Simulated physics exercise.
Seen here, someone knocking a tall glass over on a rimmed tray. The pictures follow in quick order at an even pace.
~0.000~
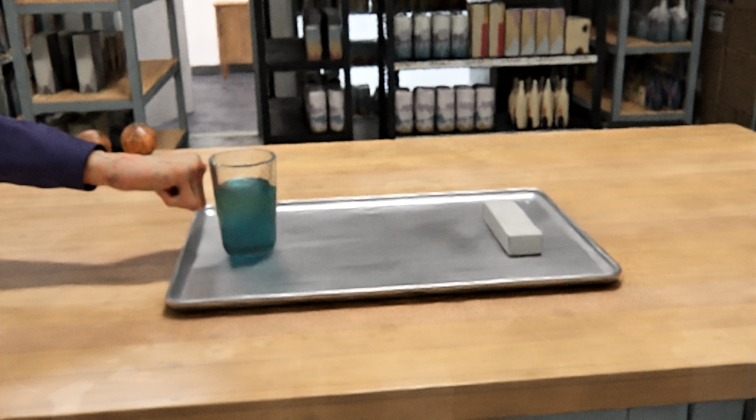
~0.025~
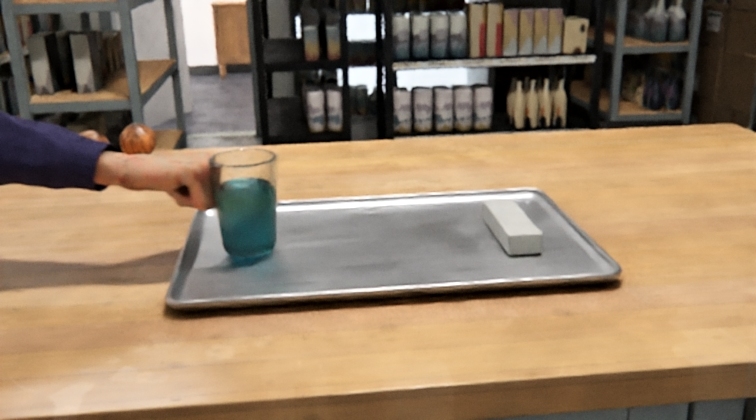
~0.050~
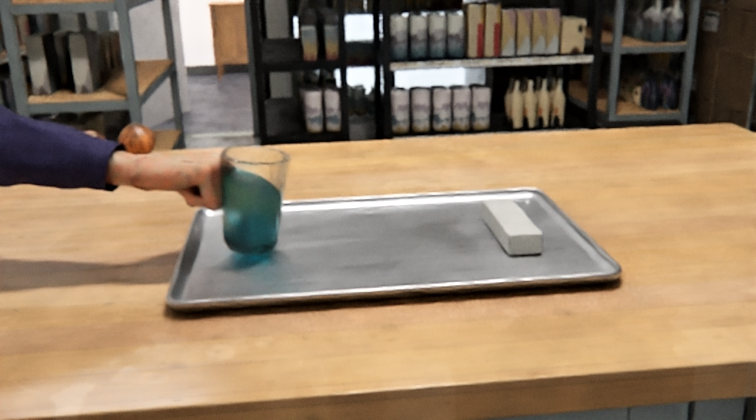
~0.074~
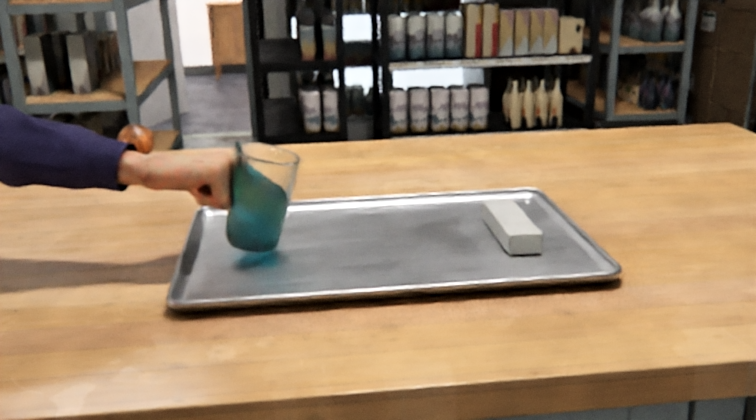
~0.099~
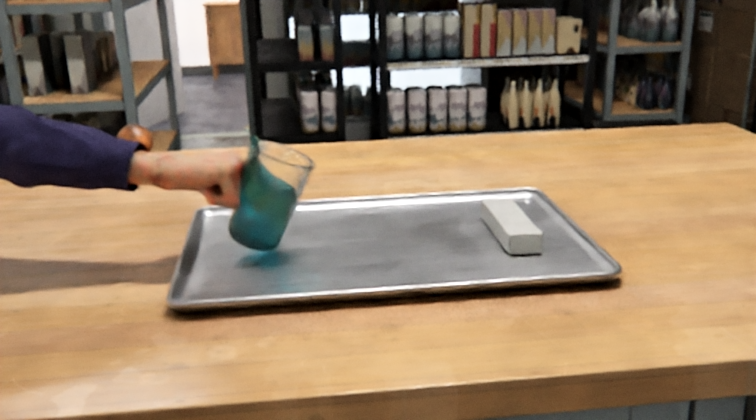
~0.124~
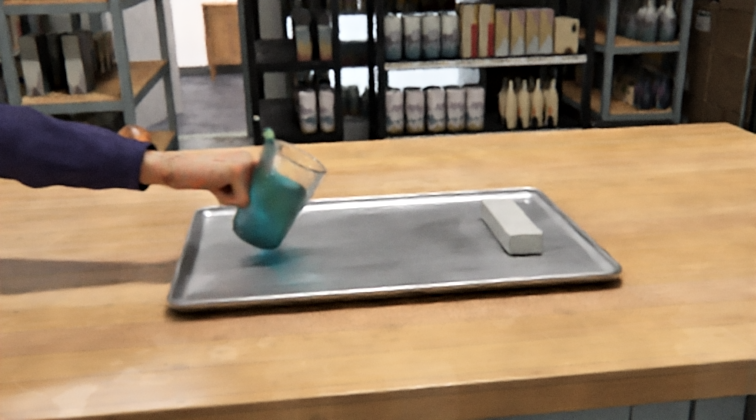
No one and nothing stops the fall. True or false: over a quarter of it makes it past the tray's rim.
False.
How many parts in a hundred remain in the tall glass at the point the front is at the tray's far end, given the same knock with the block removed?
35 %, roughly.
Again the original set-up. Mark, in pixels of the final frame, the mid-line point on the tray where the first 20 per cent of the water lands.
I'd point to somewhere close to pixel (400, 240).
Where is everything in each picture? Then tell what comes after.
It leans 0°; its right rim is at (275, 157); the water meets the walls at (218, 185) and (272, 182); the tray's far rim is at (576, 226); a block is fixed to the tray further along, in the first picture.
It leans 0°; its right rim is at (275, 158); the water meets the walls at (218, 185) and (273, 182), in the second picture.
It leans 7°; its right rim is at (287, 158); the water meets the walls at (225, 164) and (274, 182), in the third picture.
It leans 14°; its right rim is at (299, 161); the water meets the walls at (237, 149) and (287, 190), in the fourth picture.
It leans 22°; its right rim is at (312, 165); the water meets the walls at (243, 180) and (298, 187); 1 per cent is over the edge, in the fifth picture.
It leans 30°; its right rim is at (325, 171); the water meets the walls at (249, 191) and (306, 186); 1 per cent is over the edge, in the sixth picture.
A moment on, the tall glass lies on its side and 91 per cent is in the glass, 3 on the tray and 7 above or beyond its rim.
Next, the tall glass lies on its side and 43 per cent is in the glass, 41 on the tray and 16 above or beyond its rim.
Then the tall glass lies on its side and 23 per cent is in the glass, 51 on the tray and 26 above or beyond its rim.
Later the tall glass lies on its side and 12 per cent is in the glass, 75 on the tray and 13 above or beyond its rim.
In the end 88 per cent is held by tray and glass, 12 is off the tray.
